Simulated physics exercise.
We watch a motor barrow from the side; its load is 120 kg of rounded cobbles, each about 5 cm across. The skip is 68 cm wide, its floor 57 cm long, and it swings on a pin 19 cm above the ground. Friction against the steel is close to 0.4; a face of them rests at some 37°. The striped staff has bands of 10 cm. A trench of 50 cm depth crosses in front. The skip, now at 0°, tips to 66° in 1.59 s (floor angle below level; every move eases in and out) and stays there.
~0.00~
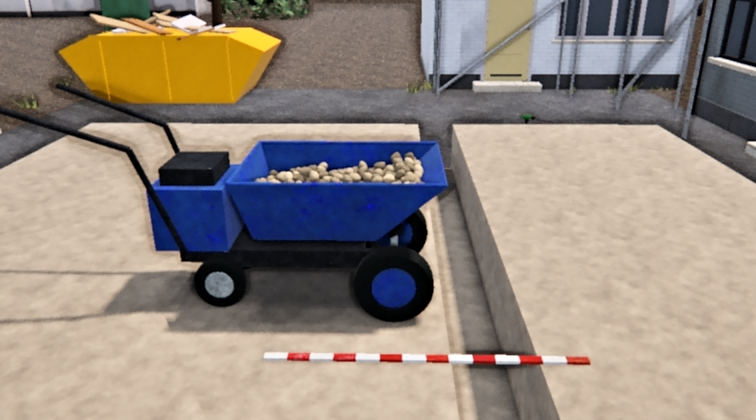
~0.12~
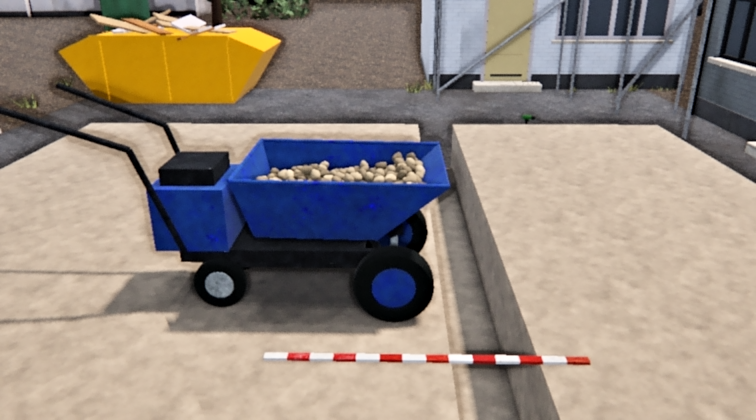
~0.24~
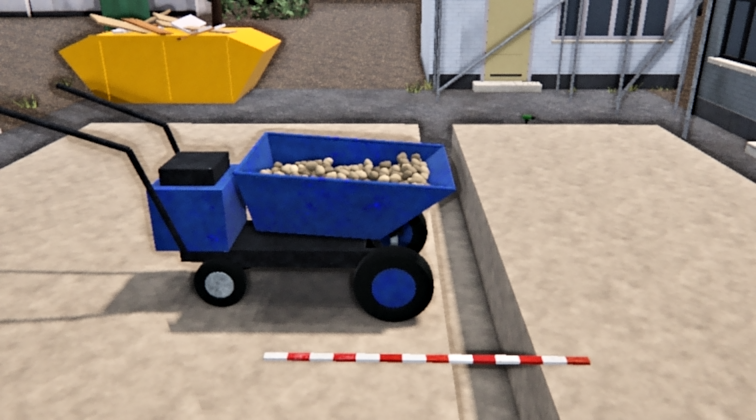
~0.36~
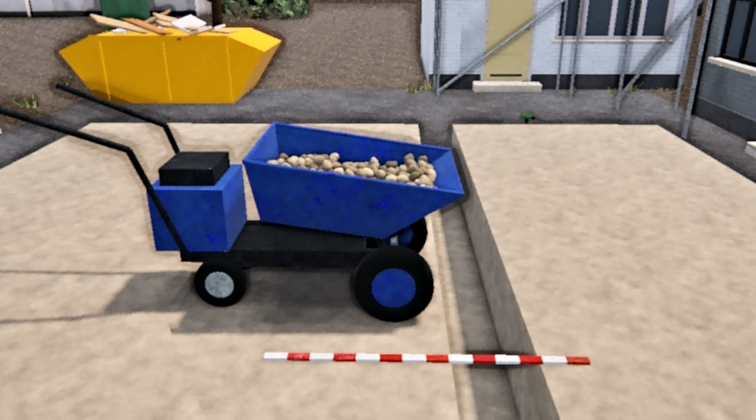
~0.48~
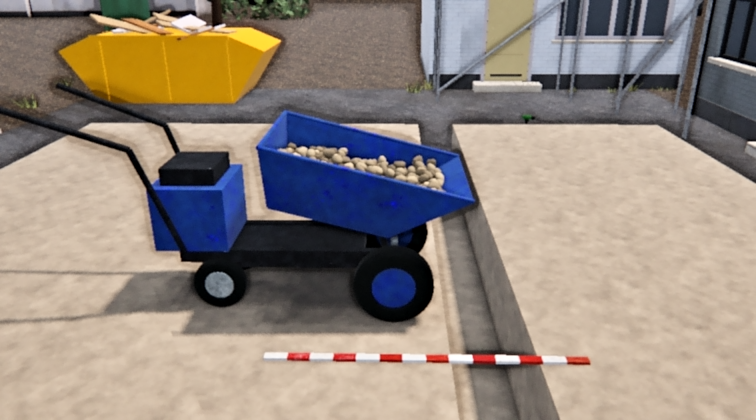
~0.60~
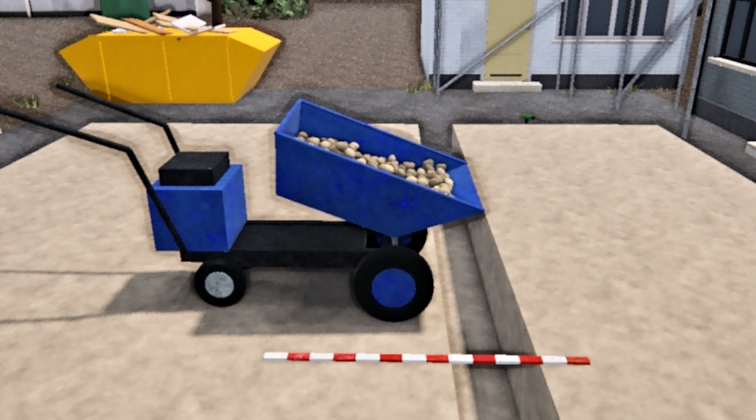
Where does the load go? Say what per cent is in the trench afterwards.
Roughly 26 per cent ends in the trench.
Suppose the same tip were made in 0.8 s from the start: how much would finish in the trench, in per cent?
It would be near 20 per cent.
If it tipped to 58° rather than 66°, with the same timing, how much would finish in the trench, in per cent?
It would be near 35 per cent.
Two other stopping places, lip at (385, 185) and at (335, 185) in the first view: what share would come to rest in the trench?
About 95 and 85 per cent.
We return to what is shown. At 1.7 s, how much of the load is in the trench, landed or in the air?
Some 0 per cent.
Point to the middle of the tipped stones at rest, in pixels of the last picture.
Their middle is at about (548, 286).
After 1.2 s the floor is at 56°; 100 % in the skip; the foremost stones are at (496, 230).
After 1.7 s the floor is at 66°; 54 % in the skip, 2 % in the trench, 44 % past the trench; the foremost stones are at (598, 286).
After 2.0 s the floor is at 66°; 18 % in the skip, 9 % in the trench, 73 % past the trench; the foremost stones are at (676, 285).
After 4.0 s the floor is at 66°; 0 % in the skip, 26 % in the trench, 74 % past the trench; the foremost stones are at (720, 278).
